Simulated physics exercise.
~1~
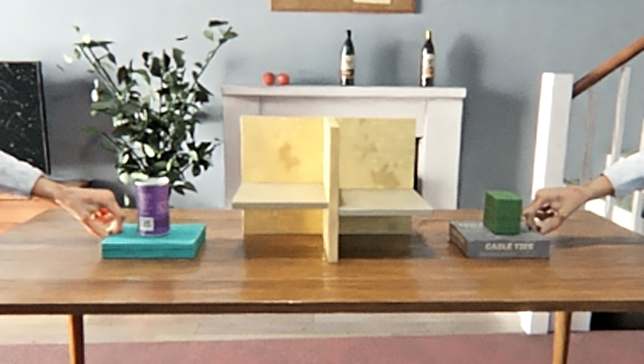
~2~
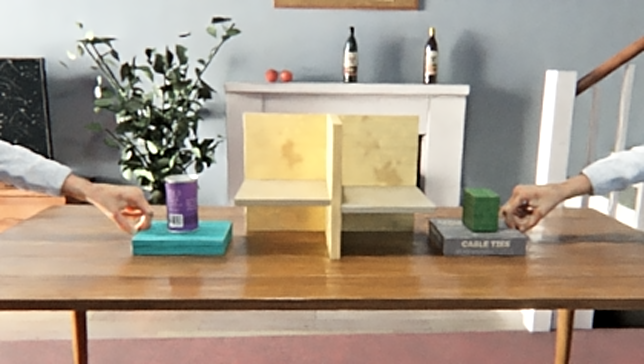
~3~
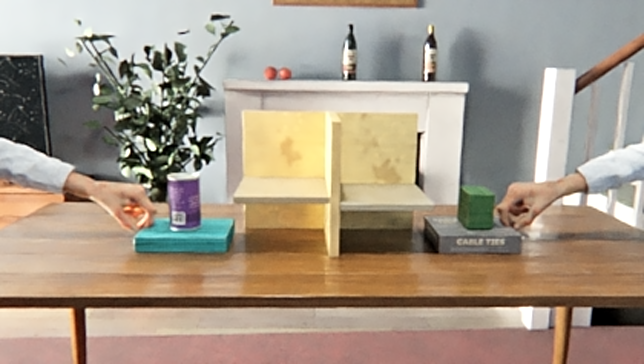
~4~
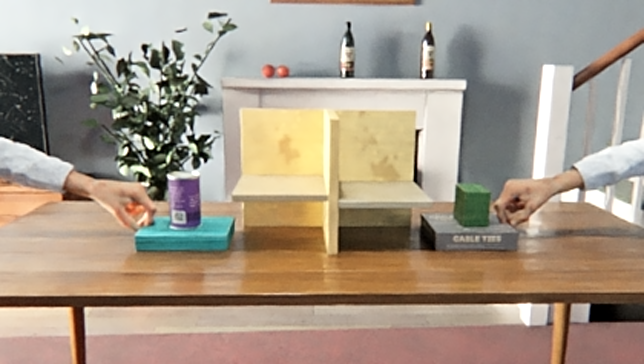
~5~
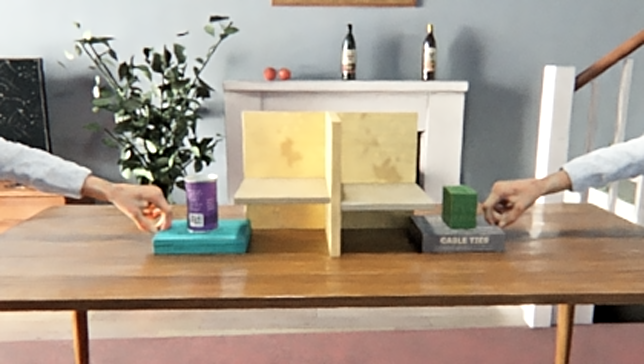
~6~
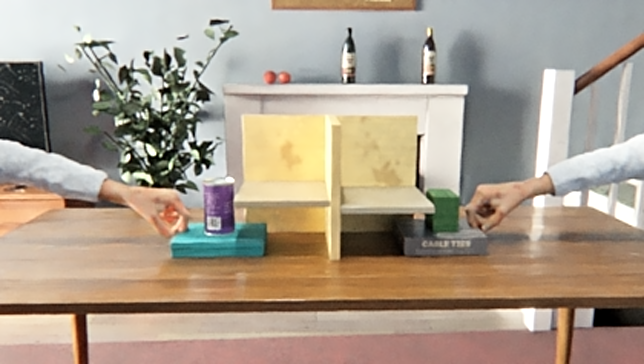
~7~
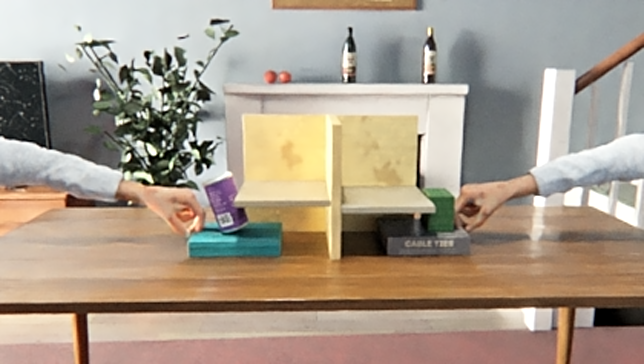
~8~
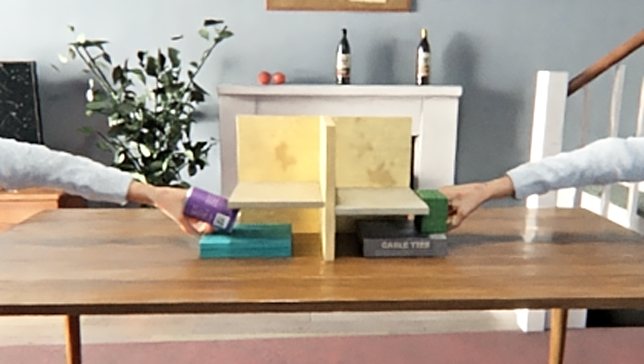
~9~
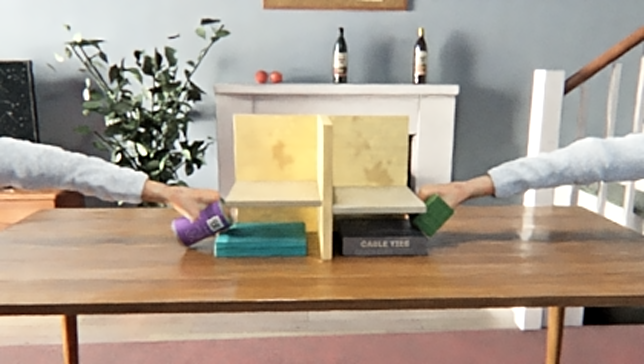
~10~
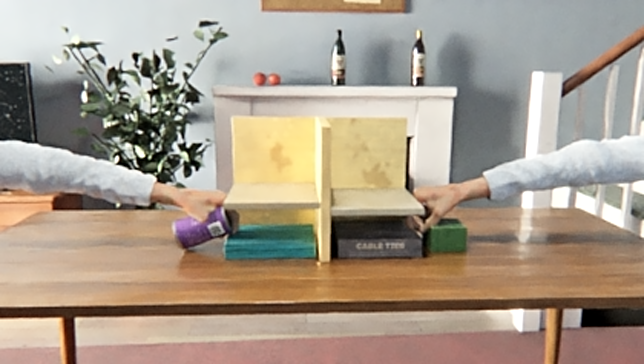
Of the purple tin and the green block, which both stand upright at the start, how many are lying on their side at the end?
Two of them are lying on their side at the end, the purple tin and the green block.
At first, a purple tin stands on a turquoise board at the left of a wooden table, and a green block sits on a grey box at the right, with a pale yellow shelf unit between them. A hand on each side pushes the two bases inward. As the bases slide into the openings beneath the shelf, the tin meets its edge and leans back, while the block is held back on its box. The tin tips over to the left, and then the block tilts off to the right. Both end up lying on their sides outside the openings, with the bases under the shelf.
